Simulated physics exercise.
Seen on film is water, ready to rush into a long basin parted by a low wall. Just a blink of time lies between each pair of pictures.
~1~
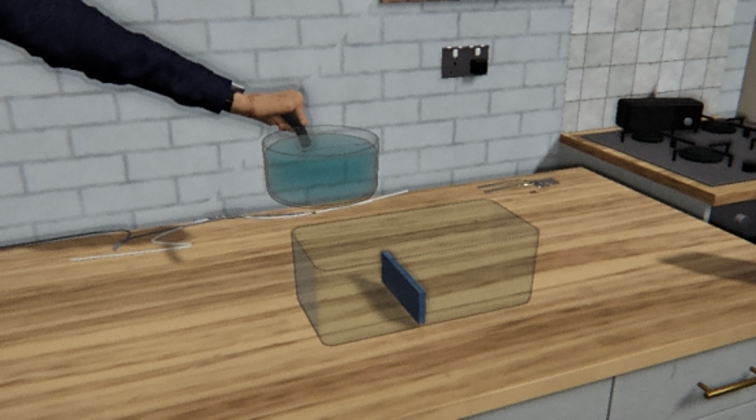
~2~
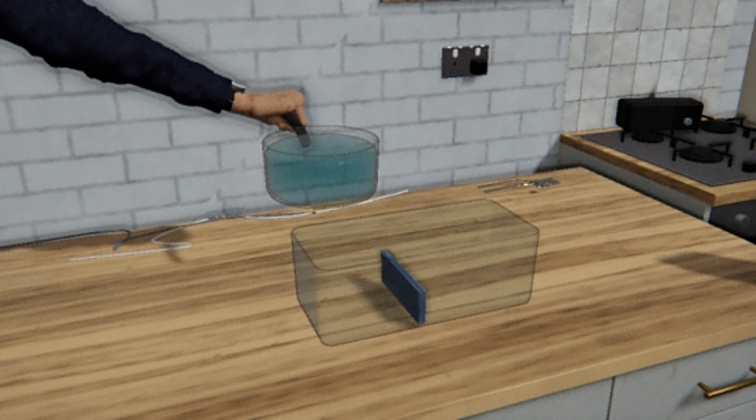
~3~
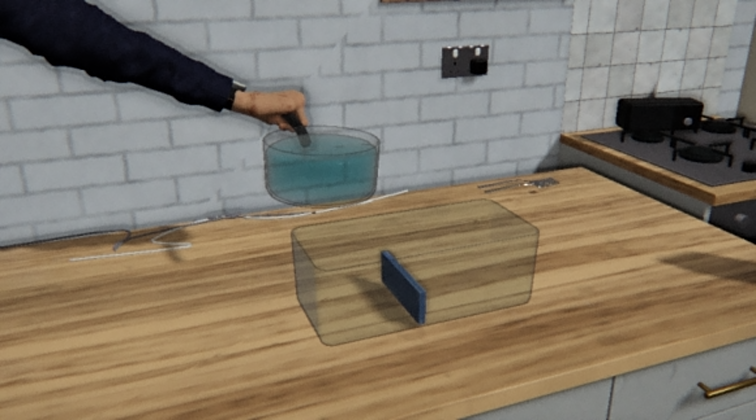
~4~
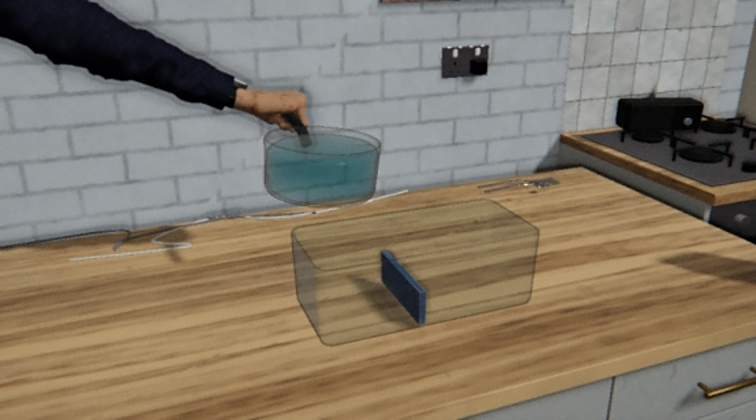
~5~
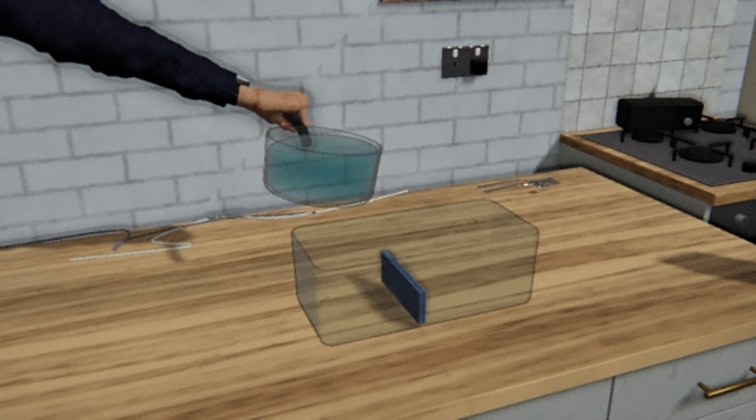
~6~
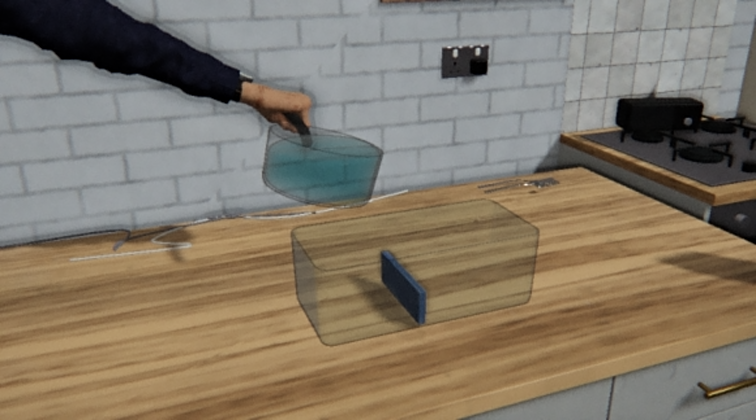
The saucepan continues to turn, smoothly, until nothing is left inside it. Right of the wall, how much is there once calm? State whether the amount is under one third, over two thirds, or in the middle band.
A third to two thirds.
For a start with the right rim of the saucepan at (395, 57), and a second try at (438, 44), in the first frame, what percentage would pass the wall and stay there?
First try: 80 percent; second try: 90 percent.
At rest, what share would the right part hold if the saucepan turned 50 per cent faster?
It comes to about 45 per cent.
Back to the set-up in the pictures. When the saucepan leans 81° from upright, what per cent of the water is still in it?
I'd put it at some 40 in a hundred.
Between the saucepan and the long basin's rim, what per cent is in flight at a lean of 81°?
Near 35 in a hundred.
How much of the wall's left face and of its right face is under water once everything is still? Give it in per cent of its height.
Left side: Approx. 40 %; right side: Approx. 40 %.
A moment on, the saucepan is tipped on its side and 38 per cent is still to pour, 2 is left of the wall and 23 right of it.
Next, the saucepan is tipped right over and 4 per cent is still to pour, 34 is left of the wall and 58 right of it.
Then the saucepan is tipped right over and 0 per cent is still to pour, 40 is left of the wall and 59 right of it.
Later the saucepan is tipped right over and 0 per cent is still to pour, 40 is left of the wall and 59 right of it.
At rest 40 per cent lies left of the wall, 59 right of it and 1 outside.
